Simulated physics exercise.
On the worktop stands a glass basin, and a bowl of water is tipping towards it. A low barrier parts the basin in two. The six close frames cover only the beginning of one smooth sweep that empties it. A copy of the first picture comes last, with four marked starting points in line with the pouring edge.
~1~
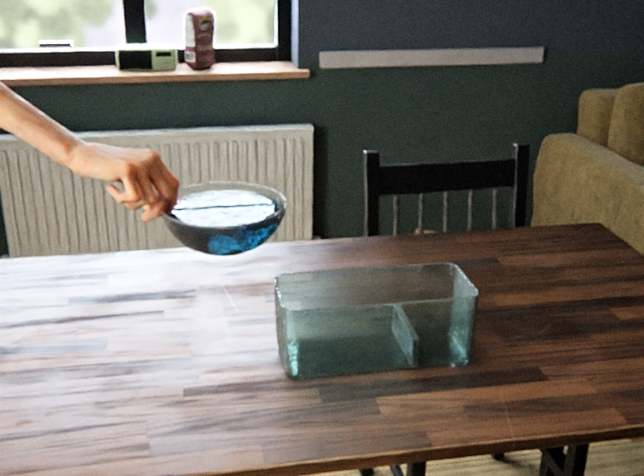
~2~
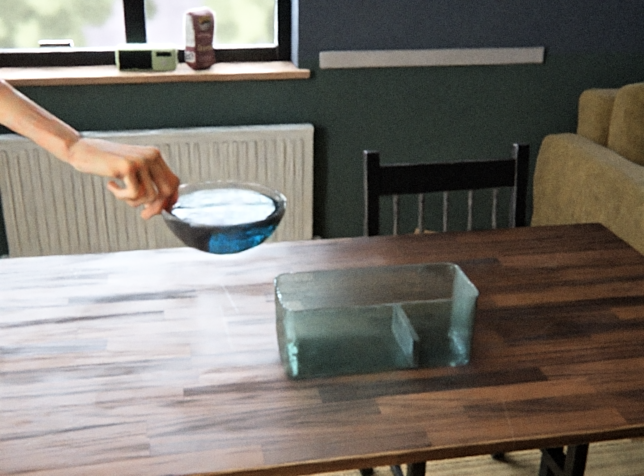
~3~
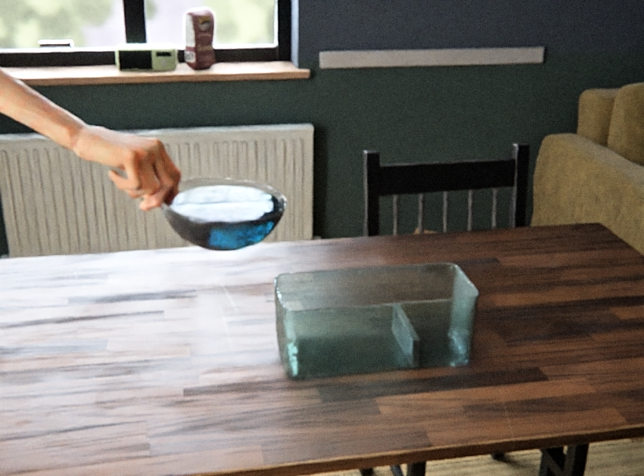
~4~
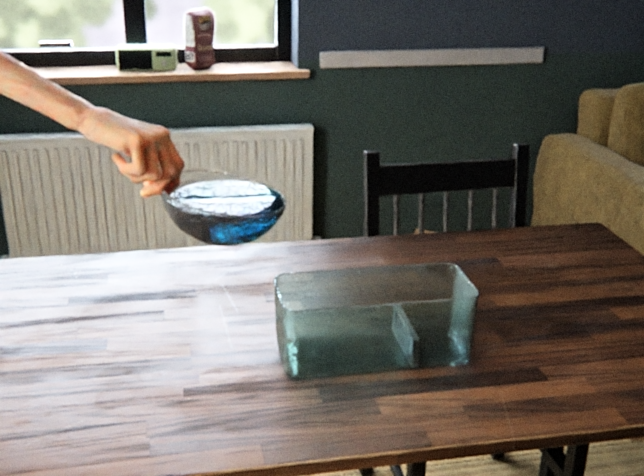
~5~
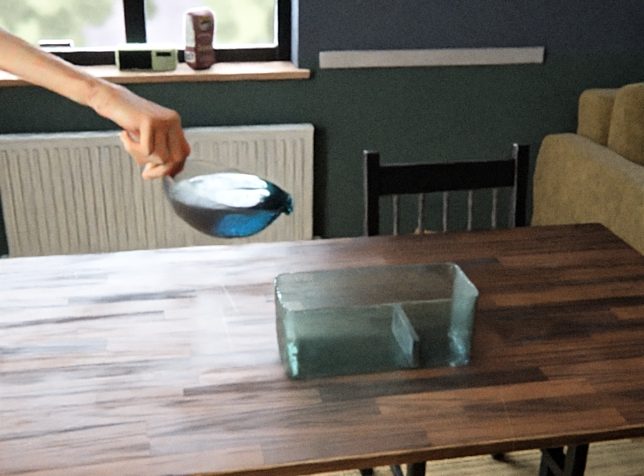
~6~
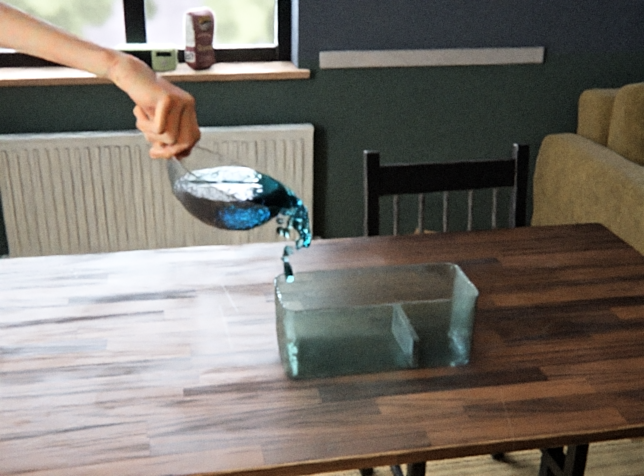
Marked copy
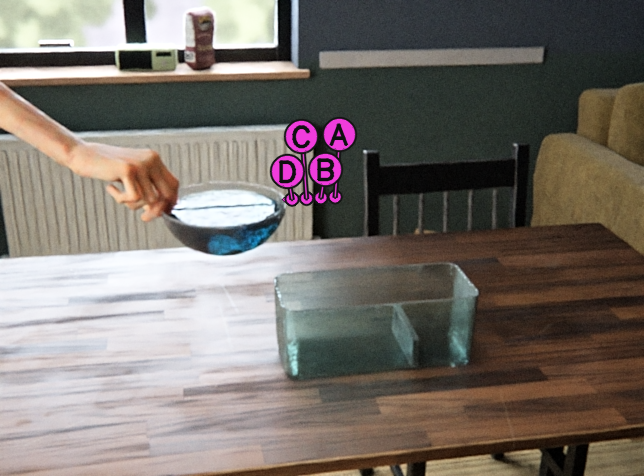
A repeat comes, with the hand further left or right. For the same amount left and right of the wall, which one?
Go for A.
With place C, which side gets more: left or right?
More ends on the left.
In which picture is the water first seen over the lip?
Picture 5.
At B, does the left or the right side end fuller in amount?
More ends on the left.
On the marked copy, A at (335, 196); B at (320, 197); C at (306, 198); D at (292, 199).
With A, about 46 % ends left of the wall and 48 % right of it; 5 % is lost outside.
With B, about 79 % ends left of the wall and 15 % right of it; 6 % is lost outside.
With C, about 89 % ends left of the wall and 4 % right of it; 7 % is lost outside.
With D, about 85 % ends left of the wall and 9 % right of it; 6 % is lost outside.
